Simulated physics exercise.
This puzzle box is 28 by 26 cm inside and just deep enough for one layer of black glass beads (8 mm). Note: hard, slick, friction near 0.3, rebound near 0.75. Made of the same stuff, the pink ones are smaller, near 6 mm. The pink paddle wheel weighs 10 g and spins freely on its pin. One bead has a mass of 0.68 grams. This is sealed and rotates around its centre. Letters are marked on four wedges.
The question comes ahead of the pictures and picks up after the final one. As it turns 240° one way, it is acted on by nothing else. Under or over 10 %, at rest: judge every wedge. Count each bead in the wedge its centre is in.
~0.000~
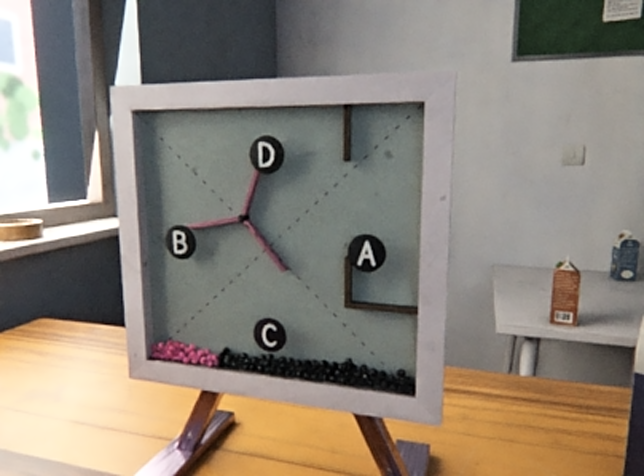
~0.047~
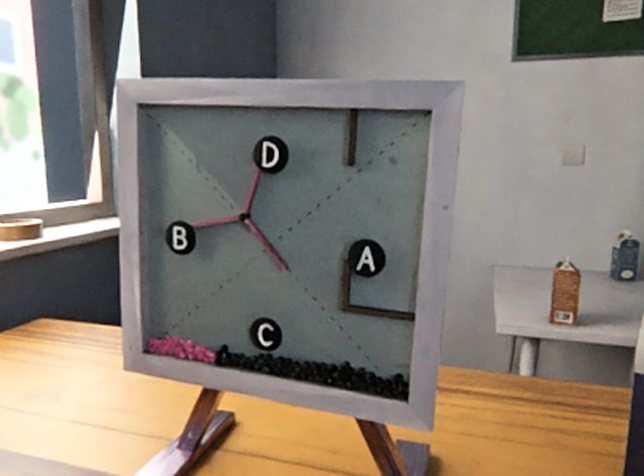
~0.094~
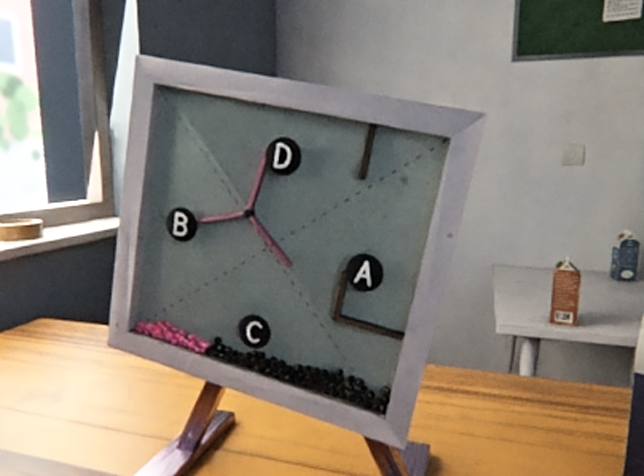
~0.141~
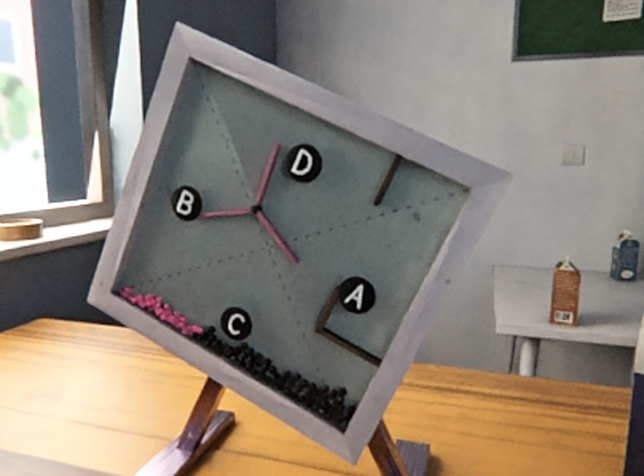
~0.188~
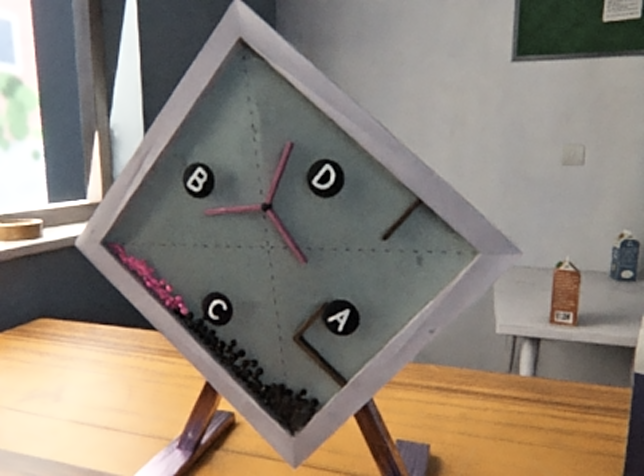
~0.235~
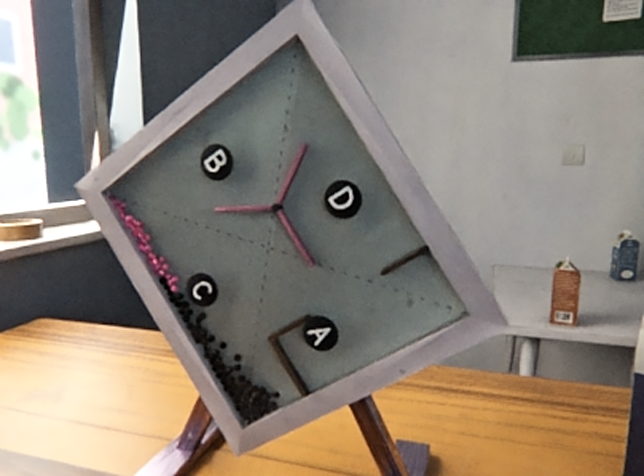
Wedge A: Under; wedge B: Over; wedge C: Under; wedge D: Over.
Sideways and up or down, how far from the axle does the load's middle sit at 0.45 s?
About 12 cm left and 1 cm below.
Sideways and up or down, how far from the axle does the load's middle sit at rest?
It lies close to 1 centimetres left and 14 centimetres below.
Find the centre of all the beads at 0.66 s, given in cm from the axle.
The middle sits around 5 centimetres left and 7 centimetres above.
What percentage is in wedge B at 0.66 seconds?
Close to 5 % of the load.
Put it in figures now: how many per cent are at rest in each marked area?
At the end, wedge A has 0 percent, wedge B has 70 percent, wedge C has 0 percent and wedge D has 30 percent.
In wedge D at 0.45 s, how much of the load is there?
About 0 %.
After 0.45 s, it stands 131° clockwise; the beads' middle is 12 cm left of and 1 cm below the centre; A 55 %, C 45 %.
After 0.66 s, it has come round 204° clockwise; the beads' middle is 5 cm left of and 7 cm above the centre; A 55 %, B 5 %, C 25 %, D 15 %.
After 0.84 s, it has come round 240° clockwise; the beads' middle is 5 cm right of and 1 cm above the centre; B 15 %, C 65 %, D 15 %.
At rest by 4.3 s, it has come round 240° clockwise; A 0 %, B 70 %, C 0 %, D 30 %.
